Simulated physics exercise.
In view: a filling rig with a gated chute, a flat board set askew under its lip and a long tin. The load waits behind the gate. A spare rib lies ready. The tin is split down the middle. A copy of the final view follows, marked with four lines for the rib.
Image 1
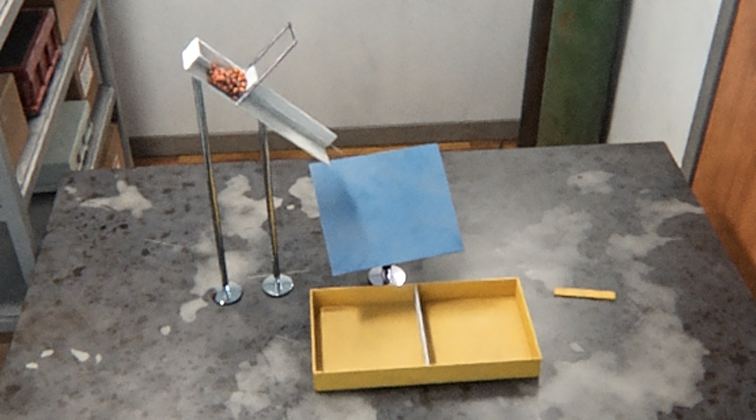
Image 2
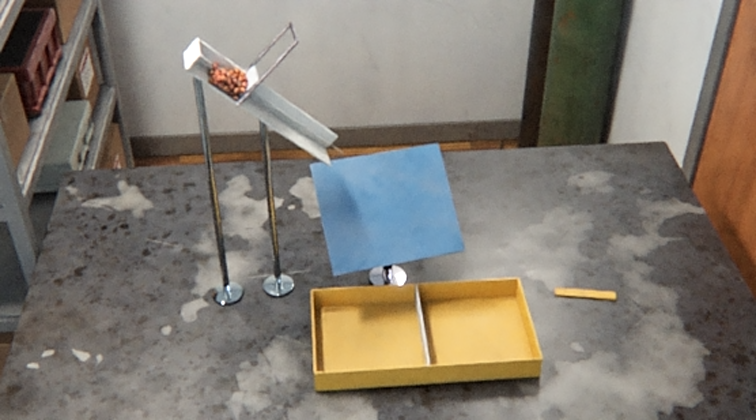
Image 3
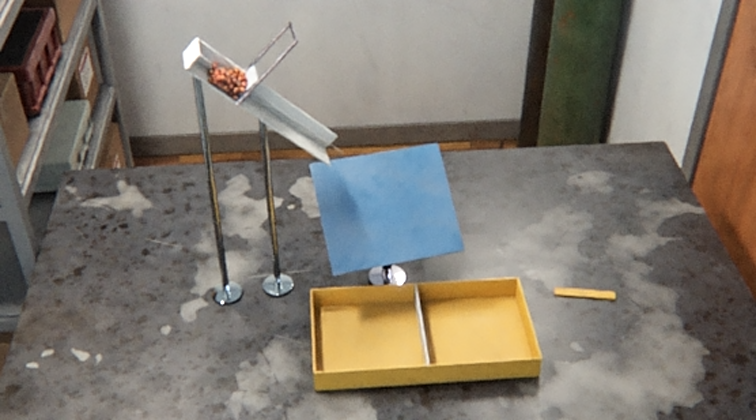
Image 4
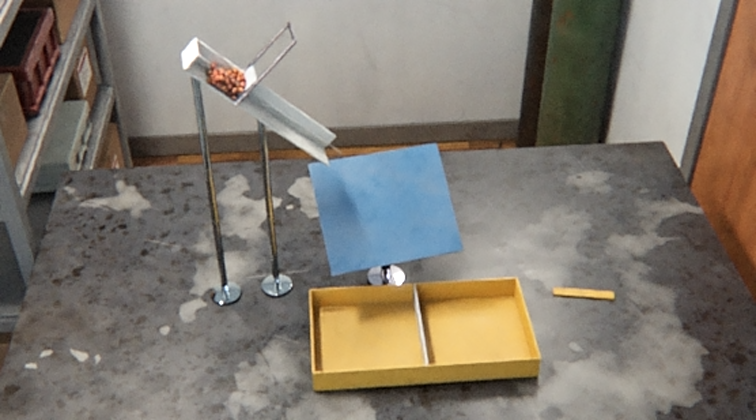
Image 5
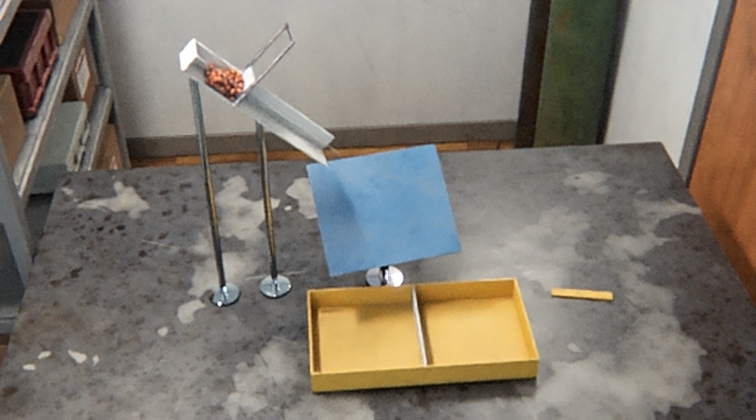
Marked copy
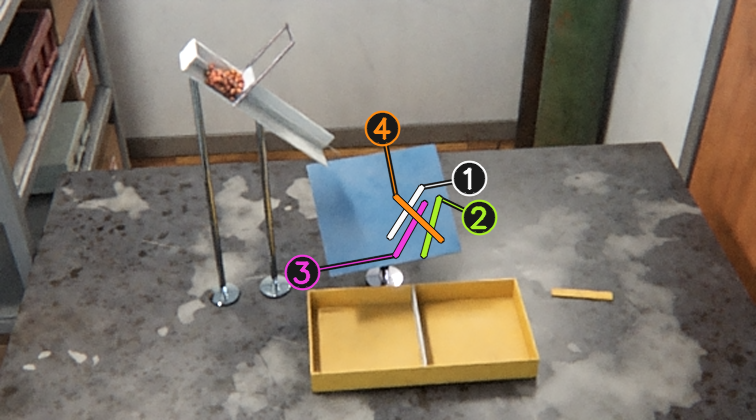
Clay pellets resting behind the closed gate of a sloping chute above a tilted blue board and divided yellow tin, nothing moving.
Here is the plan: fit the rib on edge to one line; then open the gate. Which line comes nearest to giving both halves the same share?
The answer is line 2.
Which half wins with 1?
The left half.
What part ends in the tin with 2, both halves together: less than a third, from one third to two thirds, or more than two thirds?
It is more than two thirds.
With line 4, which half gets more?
More lands on the right.
On the marked copy, line 1 from (421, 187) to (390, 236); line 2 from (439, 198) to (423, 255); line 3 from (424, 203) to (395, 255); line 4 from (396, 197) to (441, 239).
If 1 is chosen, of what is caught, the bulk in the left half, a small share in the right.
If 2 is chosen, of what is caught, close to half in the left half, close to half in the right.
If 3 is chosen, of what is caught, all but a few in the left half, a small share in the right.
If 4 is chosen, of what is caught, close to a quarter in the left half, the bulk in the right.
